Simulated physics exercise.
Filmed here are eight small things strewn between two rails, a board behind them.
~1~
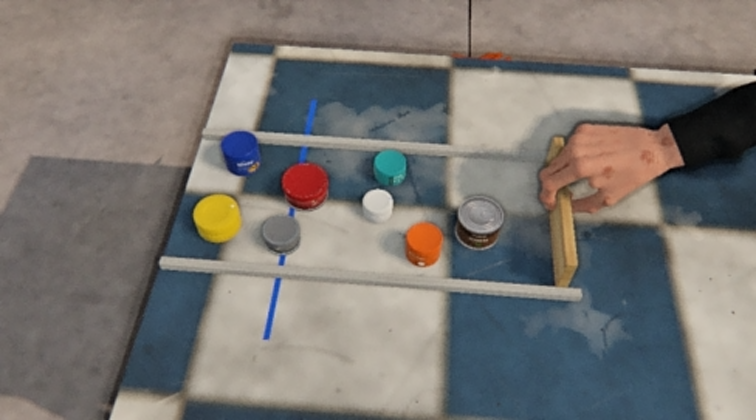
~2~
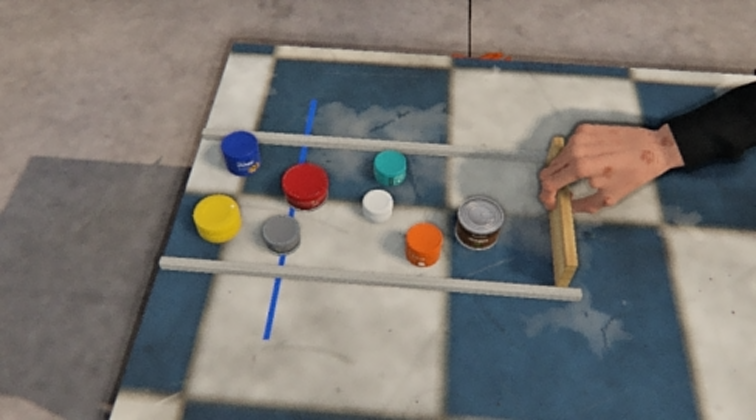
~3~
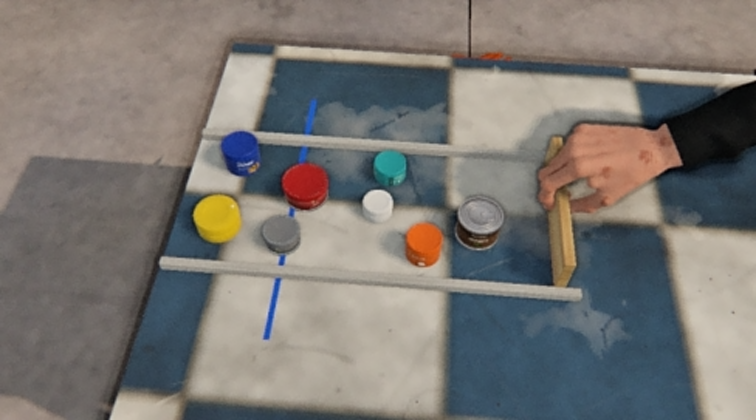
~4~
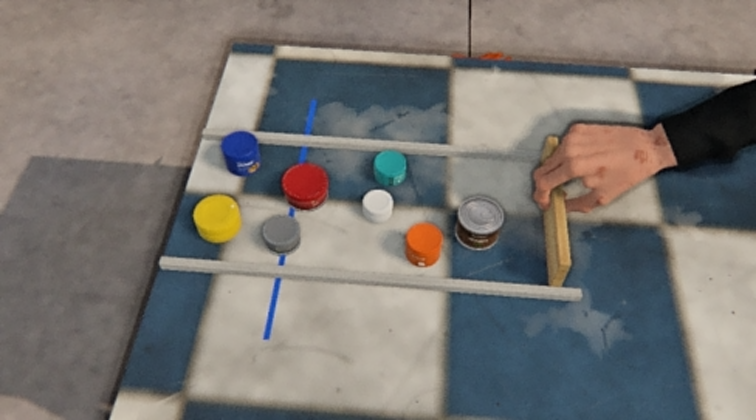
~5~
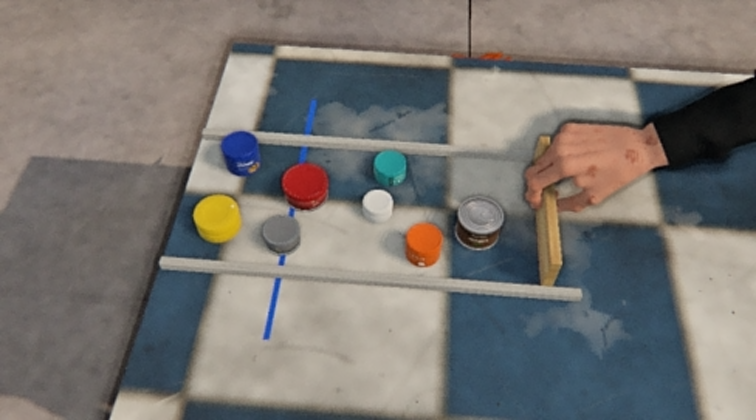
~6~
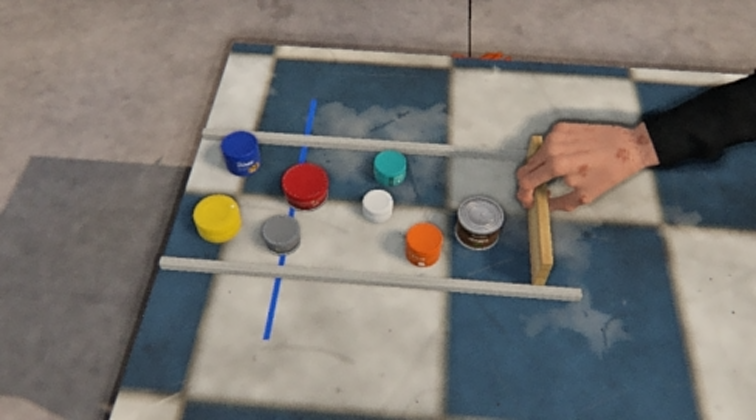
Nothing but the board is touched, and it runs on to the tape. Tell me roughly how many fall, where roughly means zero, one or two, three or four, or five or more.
Roughly, zero fall.
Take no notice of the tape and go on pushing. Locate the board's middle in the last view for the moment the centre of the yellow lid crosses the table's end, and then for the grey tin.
About (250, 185), and (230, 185) for the other.
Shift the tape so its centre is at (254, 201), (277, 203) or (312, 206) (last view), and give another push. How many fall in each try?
In order: 0, 0 and 0.
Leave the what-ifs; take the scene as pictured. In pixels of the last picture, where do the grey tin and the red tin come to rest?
One ends up near (234, 236) and the other near (250, 174).
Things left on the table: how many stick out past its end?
I count 0 overhanging.
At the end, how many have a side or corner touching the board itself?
Number in contact with it: 4.
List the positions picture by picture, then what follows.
Yellow lid (218, 219); blue tub (241, 154); grey tin (282, 235); board (560, 210); tape (293, 204), in the first frame.
Blue tub (242, 154); red tin (306, 188), in the second frame.
Grey tin (282, 235); brown tin (479, 224), in the third frame.
Yellow lid (218, 219); board (554, 210), in the fourth frame.
Blue tub (242, 154); white lid (378, 207), in the fifth frame.
Yellow lid (218, 219); blue tub (242, 154); grey tin (282, 235); board (537, 208); tape (293, 204), in the sixth frame.
A little later, none off yet; yellow lid at rest near (218, 219); blue tub at rest near (242, 154); grey tin at rest near (282, 235).
When it is over, the number that fall off is zero.
